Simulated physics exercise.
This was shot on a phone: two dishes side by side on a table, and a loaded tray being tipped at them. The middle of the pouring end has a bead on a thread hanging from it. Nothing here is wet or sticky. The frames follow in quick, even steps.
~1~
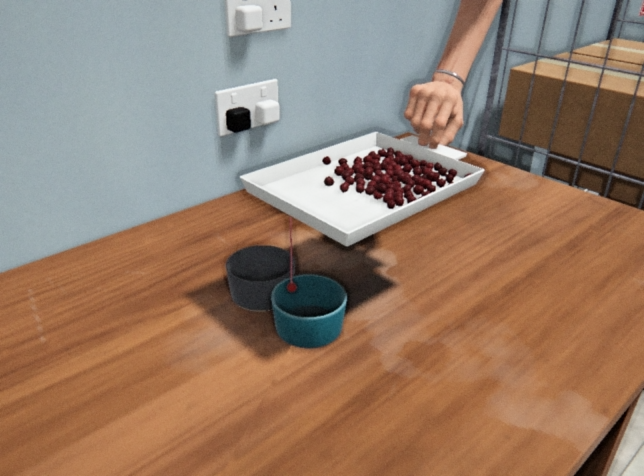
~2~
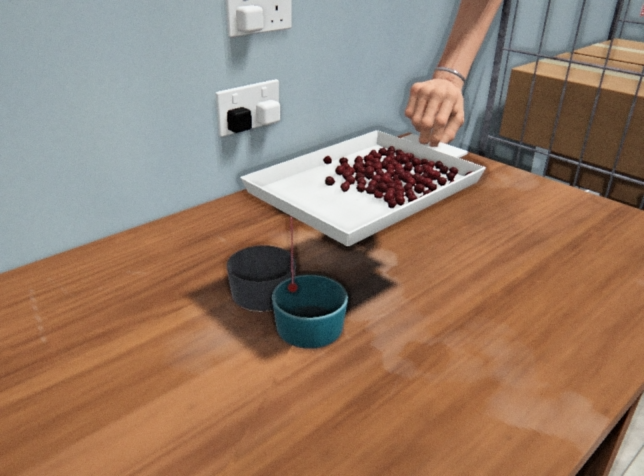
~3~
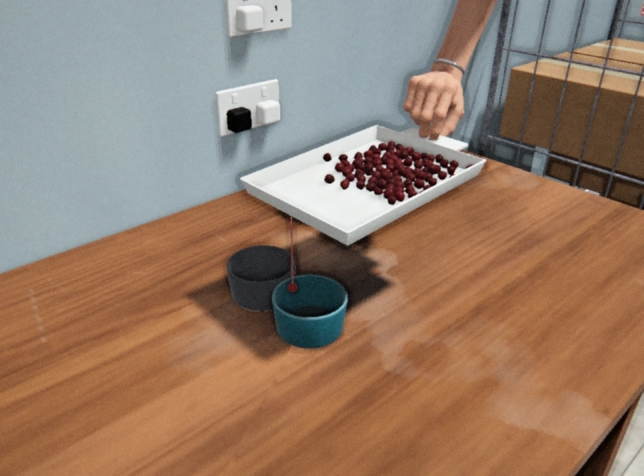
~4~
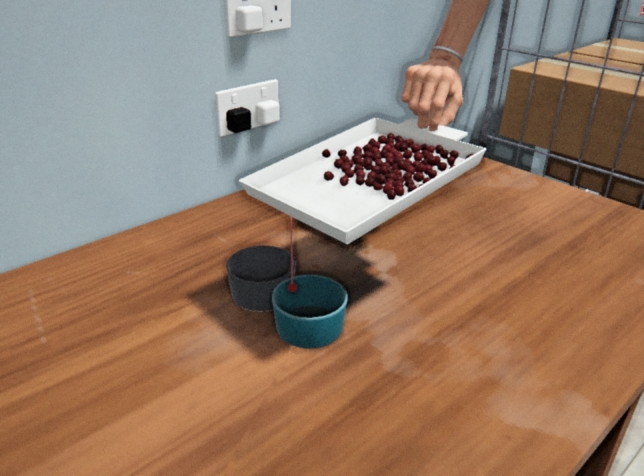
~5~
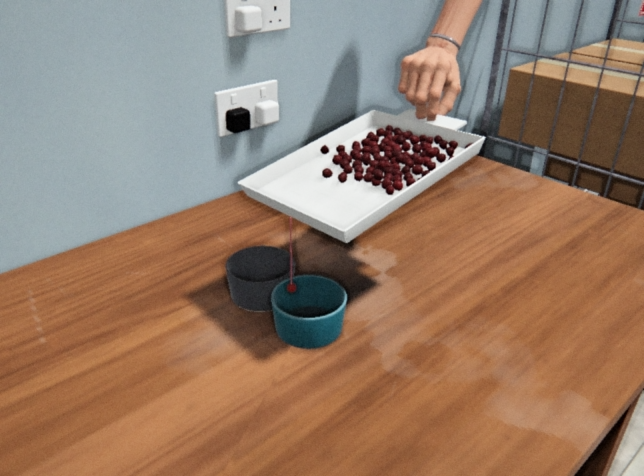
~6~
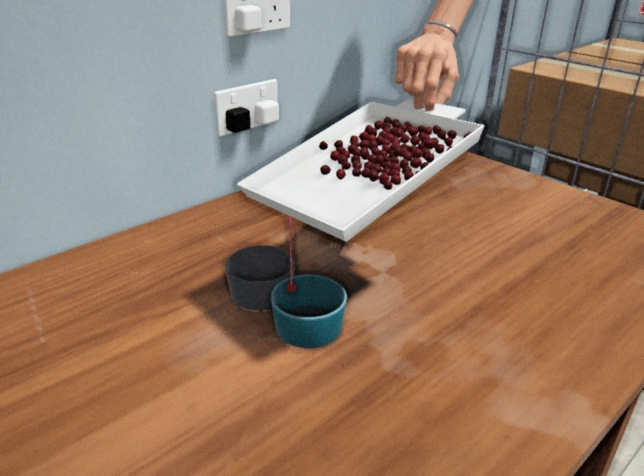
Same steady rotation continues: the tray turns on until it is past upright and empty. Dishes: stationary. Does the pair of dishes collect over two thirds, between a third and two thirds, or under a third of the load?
Lowest range.
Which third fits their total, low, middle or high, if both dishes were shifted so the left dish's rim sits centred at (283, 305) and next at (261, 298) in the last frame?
For the first try it's under a third, and for the second it's in the middle band.
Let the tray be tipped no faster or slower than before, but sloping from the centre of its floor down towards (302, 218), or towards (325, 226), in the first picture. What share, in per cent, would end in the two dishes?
About 0 and 0 percent.
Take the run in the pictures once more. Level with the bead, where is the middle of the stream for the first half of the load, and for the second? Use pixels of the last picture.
The first part passes (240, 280); everything after passes (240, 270).
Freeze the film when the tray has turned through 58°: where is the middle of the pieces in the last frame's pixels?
The load's middle is around (280, 184).
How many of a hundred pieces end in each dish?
Final share: Left dish at 20 per cent, right dish at 0 per cent.
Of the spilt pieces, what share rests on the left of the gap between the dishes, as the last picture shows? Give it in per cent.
100 per cent, about.
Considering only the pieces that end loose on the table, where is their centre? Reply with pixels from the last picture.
Approximately (210, 335).
Just after the last frame, tray tipped steeply; almost all on the tray; just a few outside both; just a few in the air.
A moment on, tray tipped right over; roughly two thirds on the tray; just a few in the left dish; roughly a quarter outside both; roughly a quarter in the air.
Further on, tray tipped past a quarter turn; roughly a quarter in the left dish; the larger part outside both.
When it is over, tray tipped past a quarter turn; not one in the right dish; roughly a quarter in the left dish; the larger part outside both.
